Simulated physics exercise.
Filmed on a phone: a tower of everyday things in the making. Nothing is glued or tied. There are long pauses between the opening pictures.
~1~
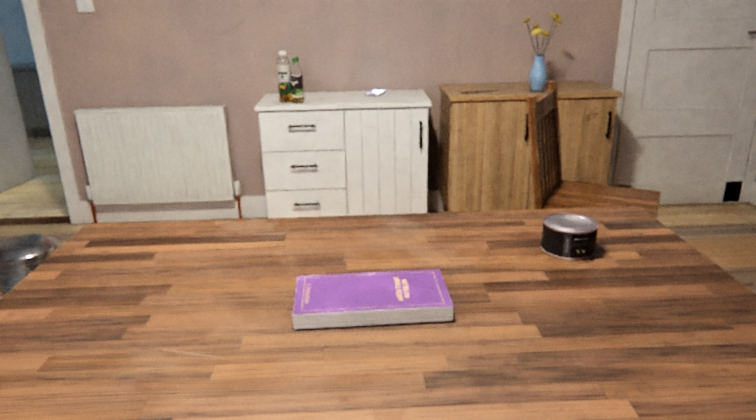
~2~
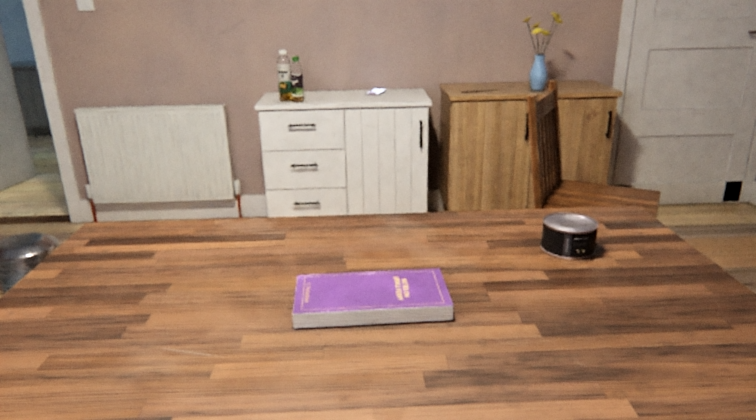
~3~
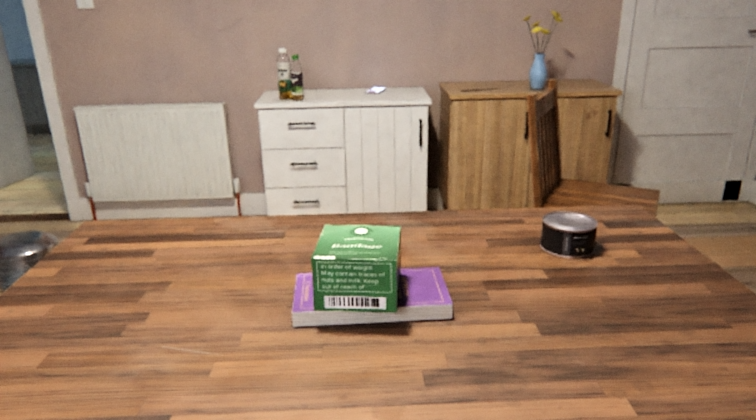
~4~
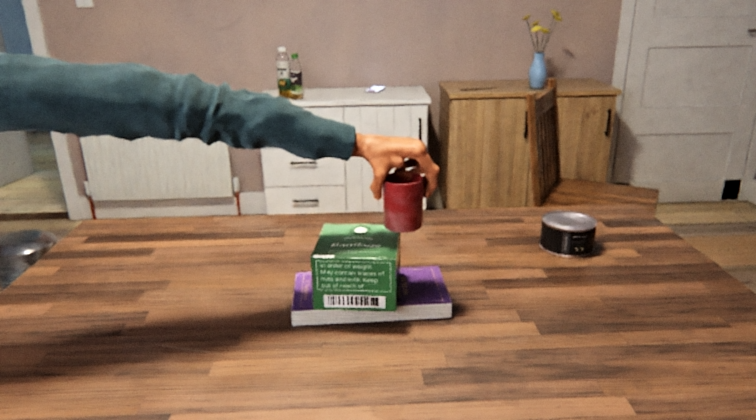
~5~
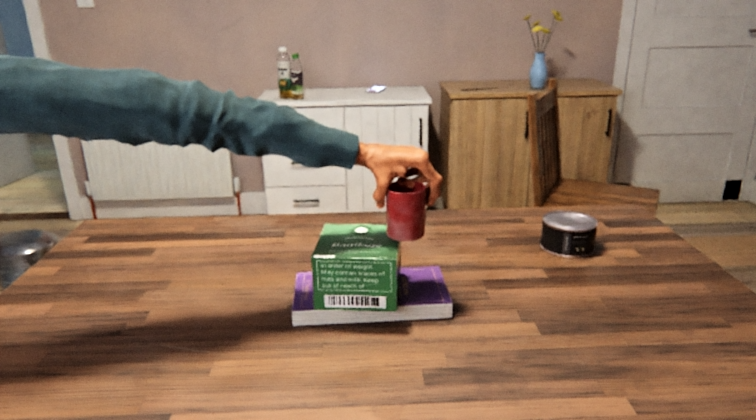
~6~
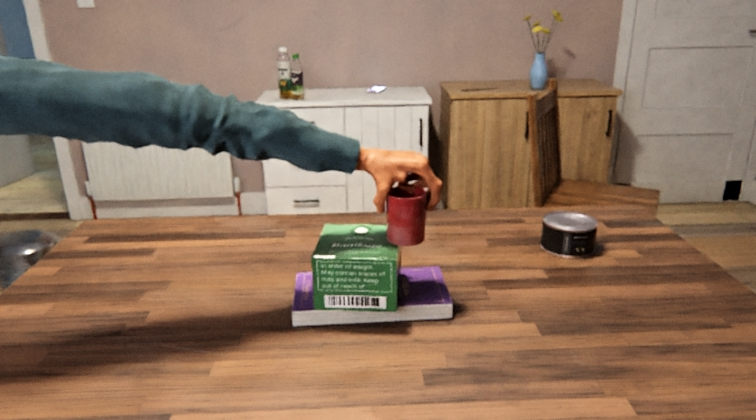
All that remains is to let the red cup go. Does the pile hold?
It loses its balance.
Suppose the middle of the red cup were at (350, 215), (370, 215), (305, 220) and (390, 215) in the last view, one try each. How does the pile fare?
In the first case it holds; in the second case it holds; in the third case it gives way; in the fourth case it stays up.
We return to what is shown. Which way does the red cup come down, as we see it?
It goes to the right.
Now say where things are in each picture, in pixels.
In the first picture, the last thing is not in view yet.
In the second picture, the last thing is not in view yet; purple book (371, 296).
In the third picture, the last thing is not in view yet; black tub (568, 234).
The fourth picture shows coming down; red cup (403, 202); green box (359, 265).
The fifth picture shows coming down; red cup (406, 211); purple book (371, 294).
The sixth picture shows set down, still held; red cup (406, 216); black tub (568, 234).
Then, 0.30 s on from there, red cup now fallen.
Then, 0.40 s on from there, things are still on the move.
In the end, fallen, red cup; the other 3 unmoved. At the end, from the last picture's camera, red cup near (433, 272). The pile comes apart.
